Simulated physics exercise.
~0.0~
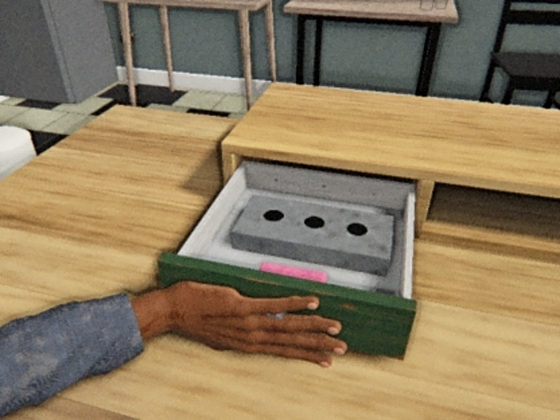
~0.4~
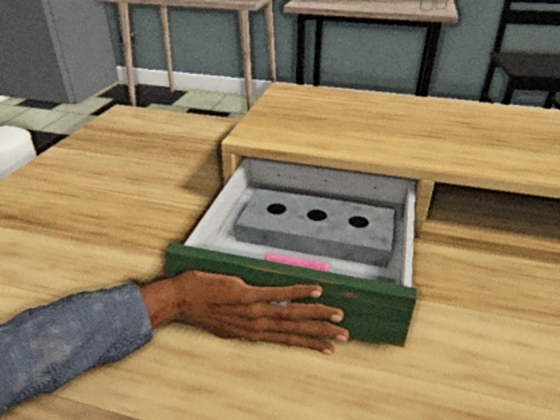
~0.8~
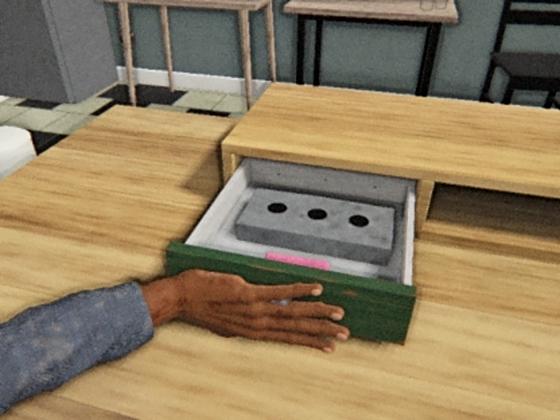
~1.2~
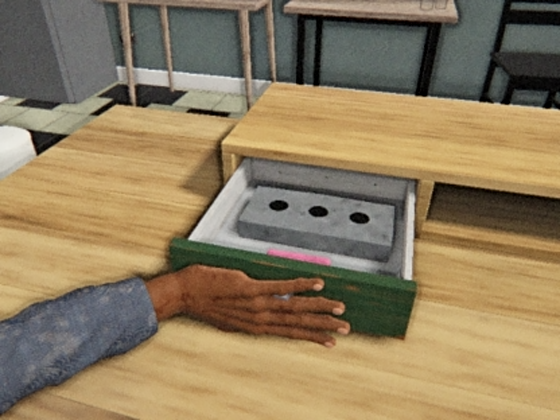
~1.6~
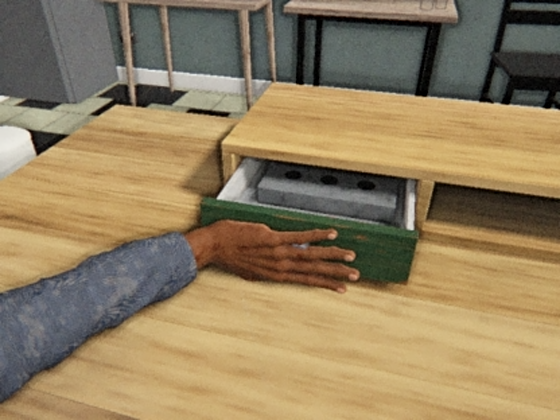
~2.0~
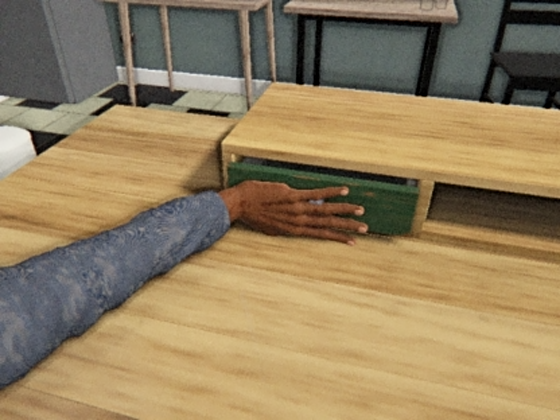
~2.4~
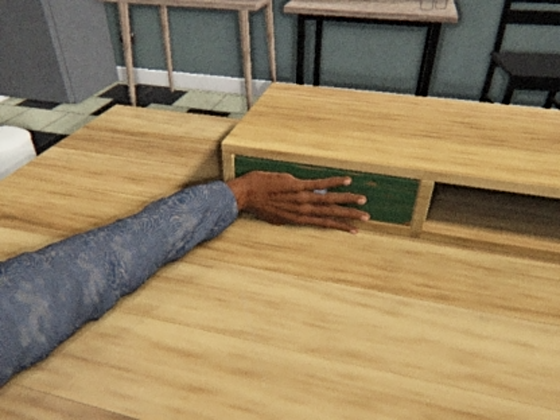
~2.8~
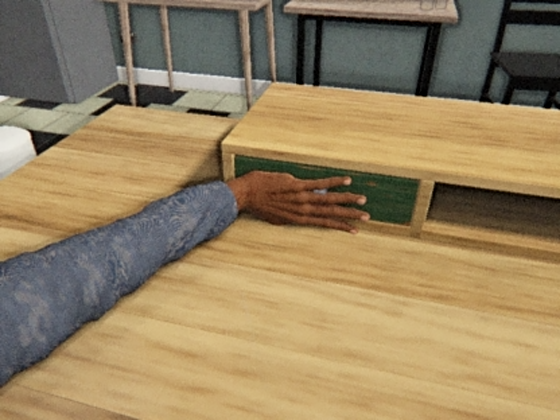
A green-fronted drawer stands open in a low wooden chest, holding a grey brick with three dark holes and a small pink sponge near the front. A hand in a blue-grey sleeve rests against the drawer front, and at first the drawer barely shifts inward. Then the hand pushes it steadily back, and the sponge disappears from view behind the green front. The drawer keeps sliding in until the brick is hidden too. It ends fully closed, flush with the chest, with the hand still resting against it.
